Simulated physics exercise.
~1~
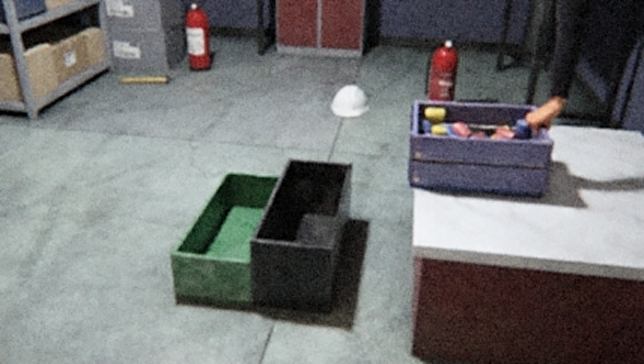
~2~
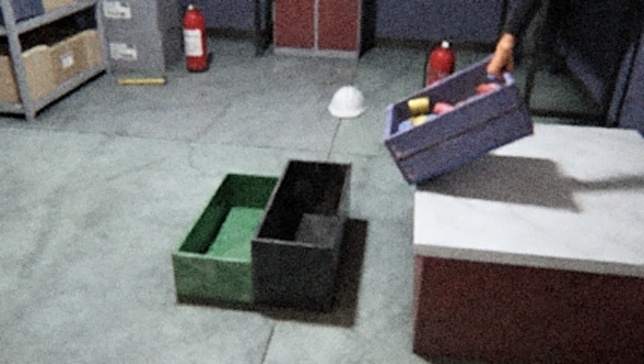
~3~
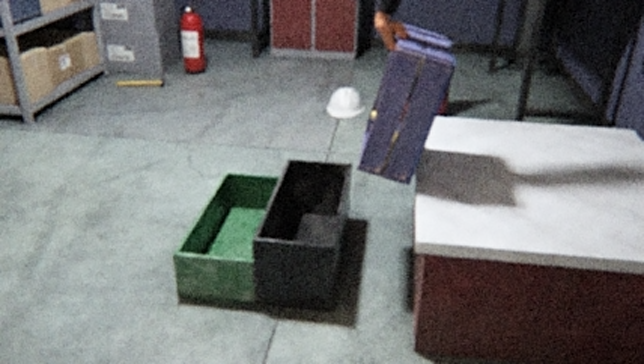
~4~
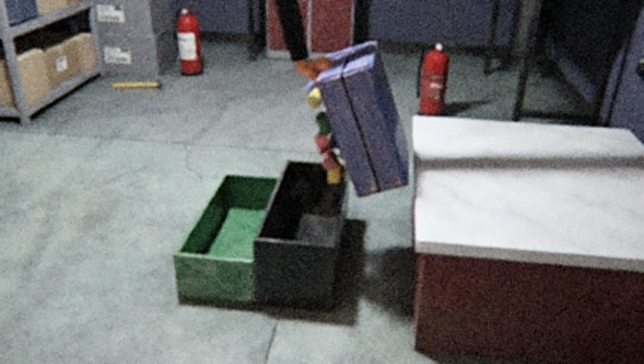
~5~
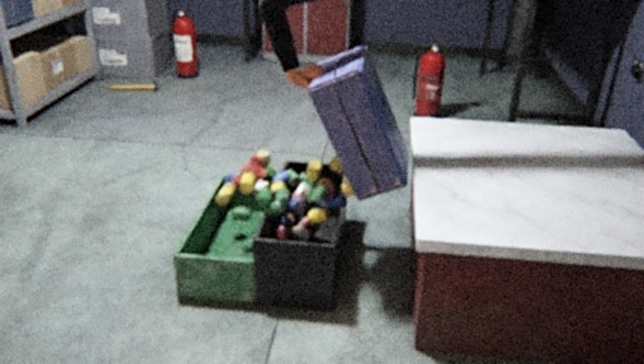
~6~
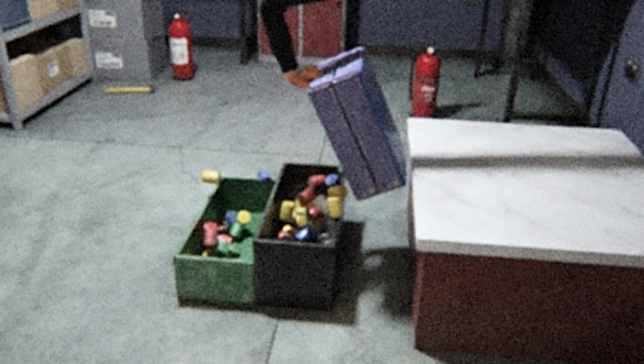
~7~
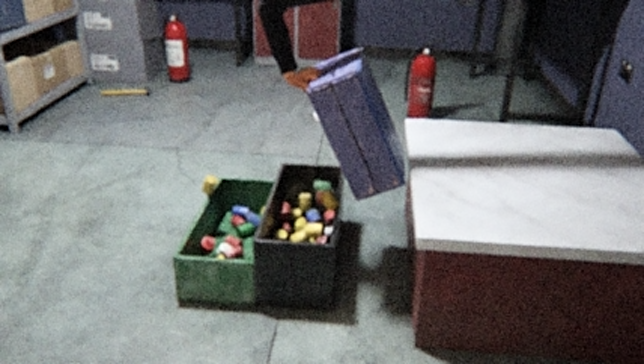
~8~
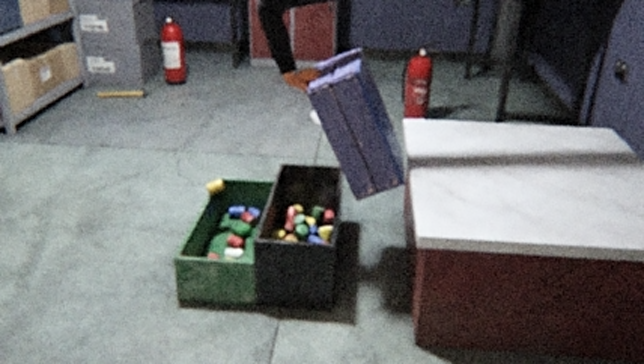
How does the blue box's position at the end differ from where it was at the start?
At the start the blue box sat upright on top of the white-topped bench. By the end it was held tipped over in the air, to the left of the bench and just above the right side of the black box.
